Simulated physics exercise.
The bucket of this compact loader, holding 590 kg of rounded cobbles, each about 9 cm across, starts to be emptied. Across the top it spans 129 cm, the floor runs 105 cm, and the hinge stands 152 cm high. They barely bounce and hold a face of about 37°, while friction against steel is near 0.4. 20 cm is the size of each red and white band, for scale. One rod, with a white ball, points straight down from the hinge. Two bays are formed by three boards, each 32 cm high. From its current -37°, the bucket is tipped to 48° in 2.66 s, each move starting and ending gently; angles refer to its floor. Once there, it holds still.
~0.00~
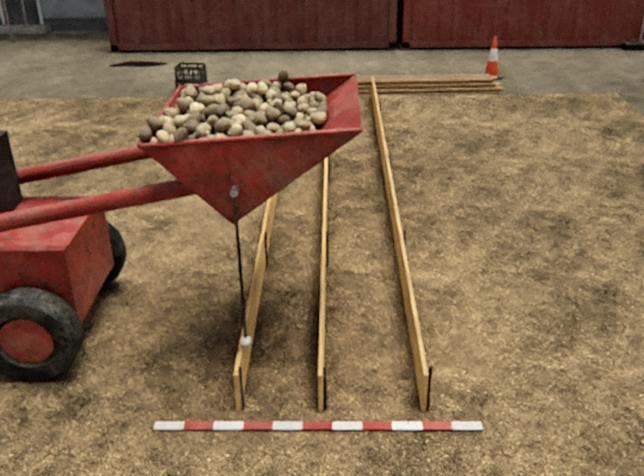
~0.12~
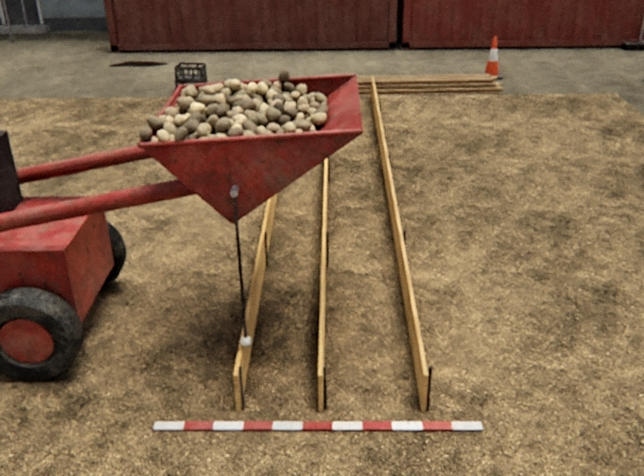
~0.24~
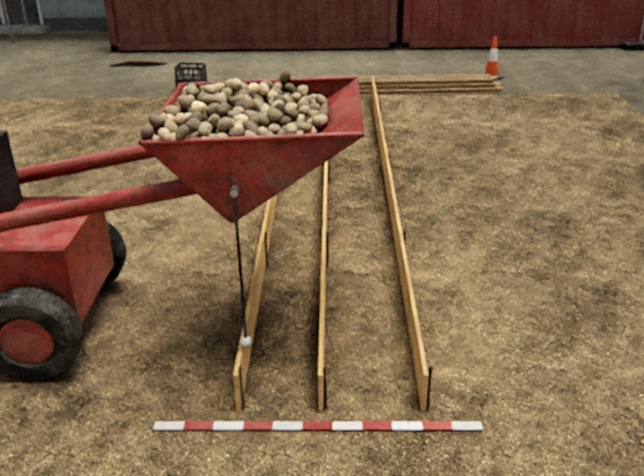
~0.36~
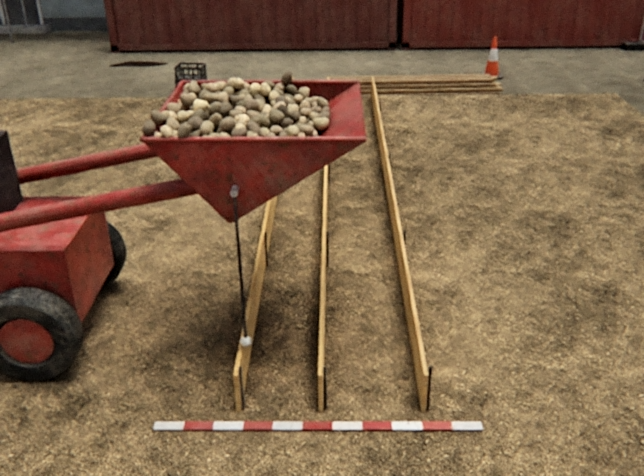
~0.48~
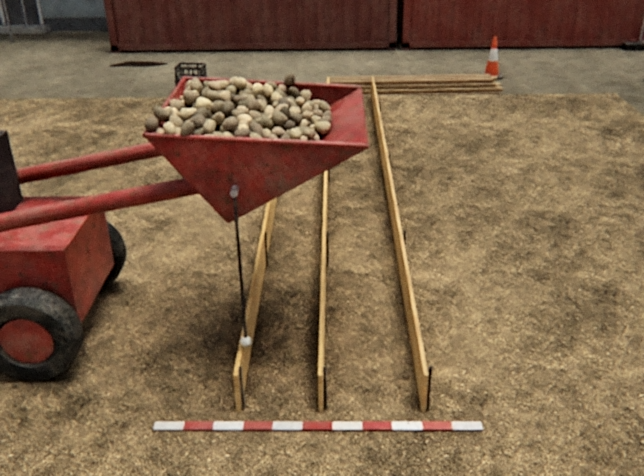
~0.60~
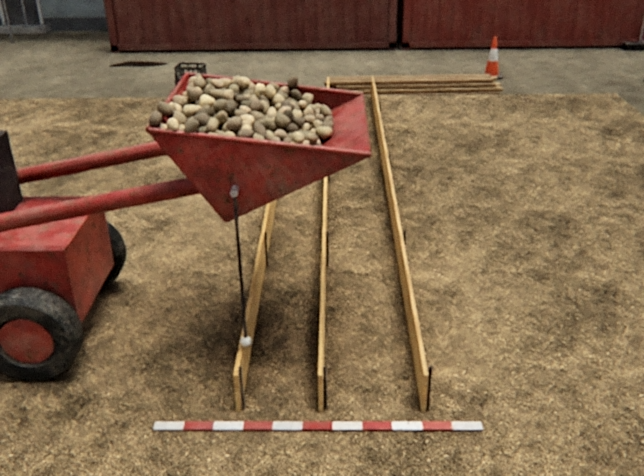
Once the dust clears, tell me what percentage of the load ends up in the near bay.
I would put it at 0 %.
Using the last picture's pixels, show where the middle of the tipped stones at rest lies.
Roughly (371, 313), I'd say.
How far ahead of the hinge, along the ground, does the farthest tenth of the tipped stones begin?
Close to 120 cm from the hinge.
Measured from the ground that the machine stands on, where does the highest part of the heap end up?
Result: Near 46 cm above the ground.
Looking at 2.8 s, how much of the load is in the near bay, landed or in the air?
Some 0 per cent of the load by that point.
After 2.0 s the floor is at 35°; 79 % in the bucket, 21 % in the far bay; the foremost stones are at (392, 292).
After 2.8 s the floor is at 48°; 0 % in the bucket, 98 % in the far bay, 2 % past the last board; the foremost stones are at (457, 321).
After 3.1 s the floor is at 48°; 0 % in the bucket, 98 % in the far bay, 2 % past the last board; the foremost stones are at (471, 325).
After 5.9 s the floor is at 48°; 0 % in the bucket, 98 % in the far bay, 2 % past the last board; the foremost stones are at (473, 327).
